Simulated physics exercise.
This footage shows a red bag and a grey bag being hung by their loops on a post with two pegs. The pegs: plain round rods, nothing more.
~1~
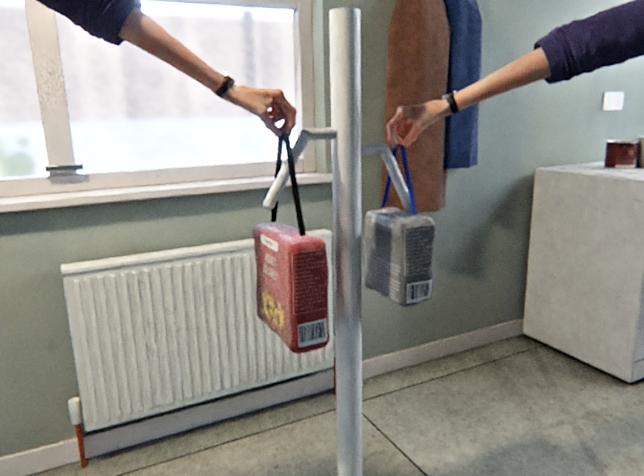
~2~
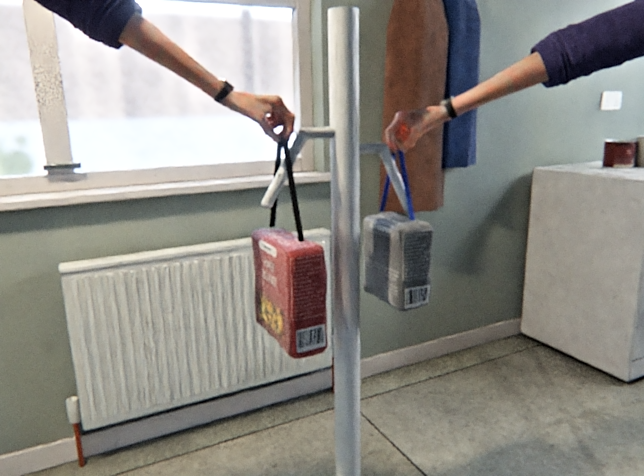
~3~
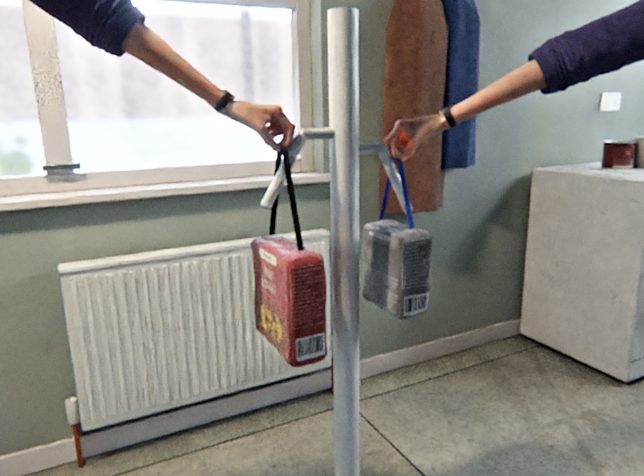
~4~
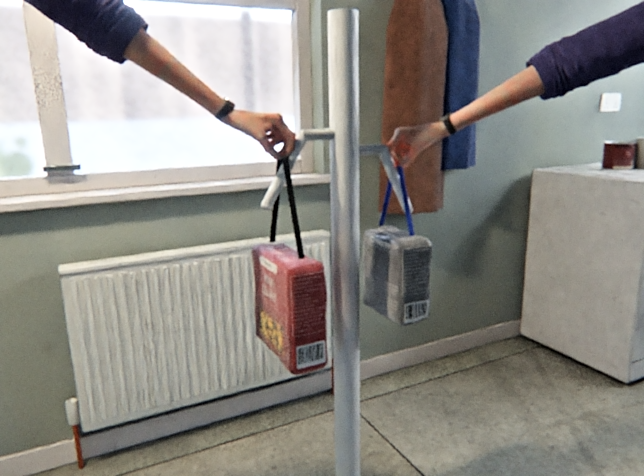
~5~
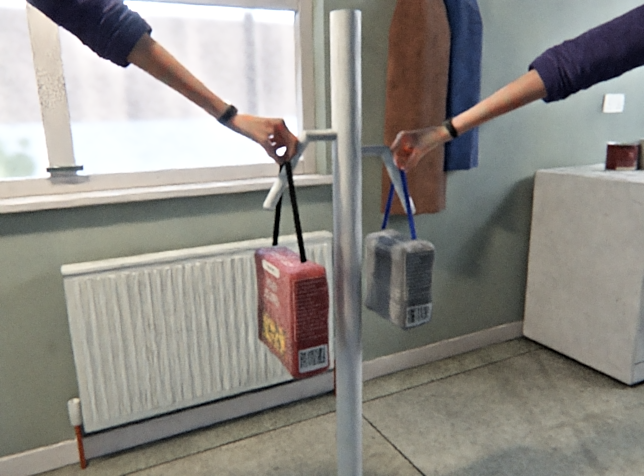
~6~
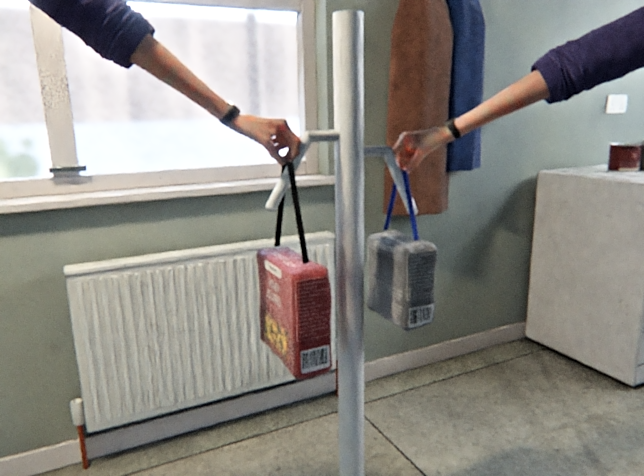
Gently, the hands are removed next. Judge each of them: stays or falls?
In order: My guess is the red bag will be off the peg; my guess is the grey bag will be off the peg.
Then, 0.28 s past the final frame, red bag falling near (296, 403); grey bag falling near (399, 366).
Then, 0.56 s past the final frame, red bag on the floor; grey bag on the floor.
When it is over, red bag on the floor; grey bag on the floor. The red bag comes down and the grey bag slips off its peg.
